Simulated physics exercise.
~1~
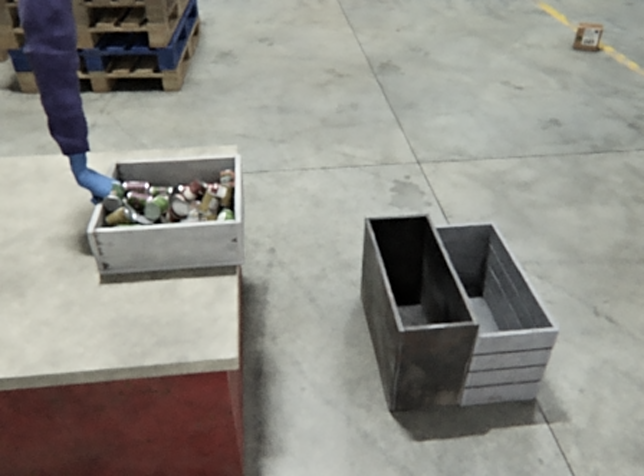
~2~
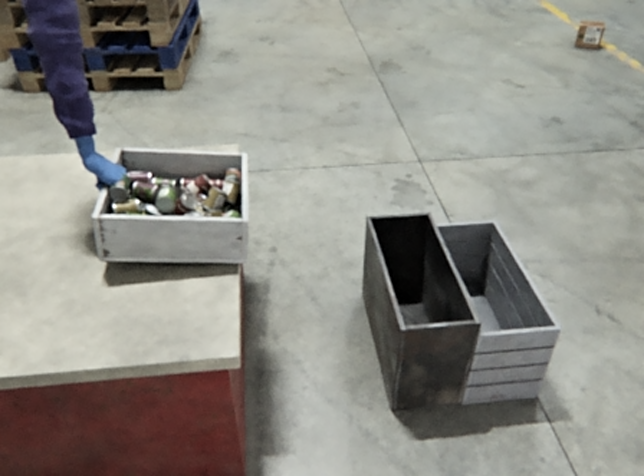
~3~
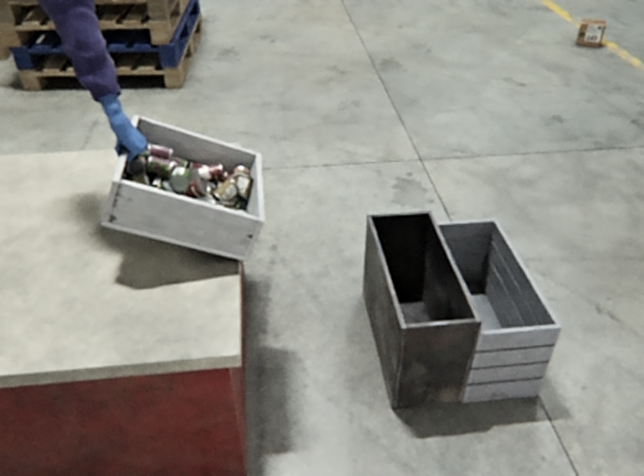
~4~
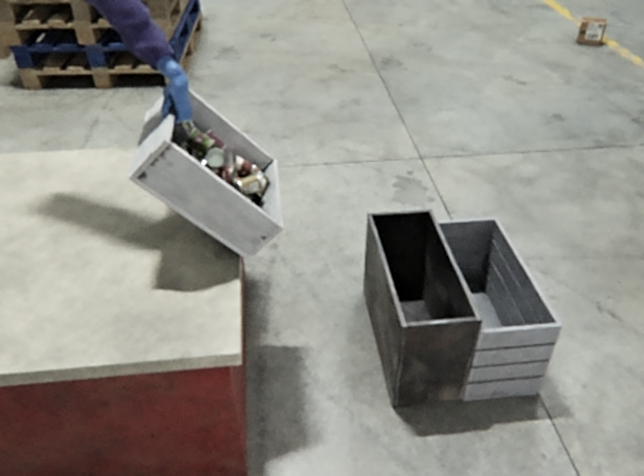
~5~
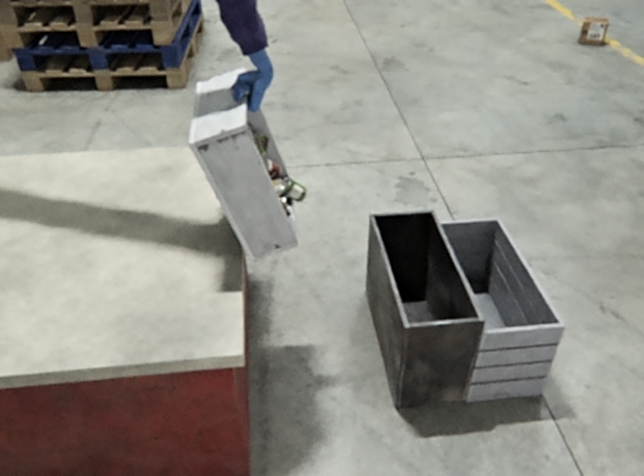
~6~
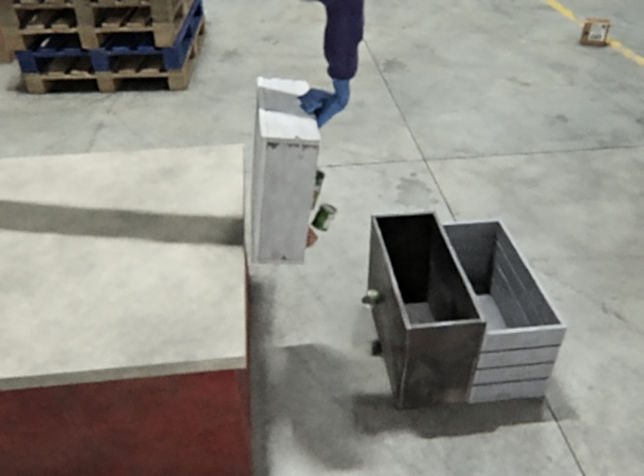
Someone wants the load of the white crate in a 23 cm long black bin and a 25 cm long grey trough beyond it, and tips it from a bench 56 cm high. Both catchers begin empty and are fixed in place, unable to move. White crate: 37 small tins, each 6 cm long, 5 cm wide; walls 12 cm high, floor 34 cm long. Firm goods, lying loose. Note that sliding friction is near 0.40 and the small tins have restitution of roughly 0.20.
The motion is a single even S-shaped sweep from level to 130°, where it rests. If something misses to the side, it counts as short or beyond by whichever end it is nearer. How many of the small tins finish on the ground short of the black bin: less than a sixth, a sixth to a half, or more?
The ground short of the black bin ends up with the majority of the load.
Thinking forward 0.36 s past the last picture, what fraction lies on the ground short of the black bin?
30 %.
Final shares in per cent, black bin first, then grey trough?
5 and 0 %.
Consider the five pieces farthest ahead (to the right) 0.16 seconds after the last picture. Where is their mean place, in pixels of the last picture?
Their mean place is roughly (355, 286) in the last picture.
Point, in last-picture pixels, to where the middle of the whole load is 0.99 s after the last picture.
(348, 339).
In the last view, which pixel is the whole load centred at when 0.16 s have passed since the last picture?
Somewhere around (304, 209) in pixels.
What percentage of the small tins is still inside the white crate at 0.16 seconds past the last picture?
About 65 per cent.
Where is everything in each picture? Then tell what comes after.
In the first frame (we follow the rim corner now nearest the camera), white crate at (93, 231); grey trough at (481, 336); tilt 0°; nothing out yet.
White crate at (99, 216); tilt 6°, in the second frame.
White crate at (119, 180); tilt 23°, in the third frame.
White crate at (170, 142); tilt 47°, in the fourth frame.
White crate at (248, 128); tilt 73°, in the fifth frame.
White crate at (320, 144); grey trough at (489, 333); tilt 98°; 4 out, the lowest tin at (371, 299), in the sixth frame.
Then, 0.16 s after the last picture, tilt 111°; 24 still in the white crate, 1 on the ground short of the black bin and 12 in the air.
Then, 0.36 s after the last picture, tilt 124°; 4 still in the white crate, 11 on the ground short of the black bin and 22 in the air.
Then, 0.63 s after the last picture, tilt 130°; 1 in the black bin, 30 on the ground short of the black bin and 6 in the air.
Final count (0.99 s after the last picture), 1 in the black bin and 36 on the ground short of the black bin. Asked share, 36 of 37, 97 per cent.
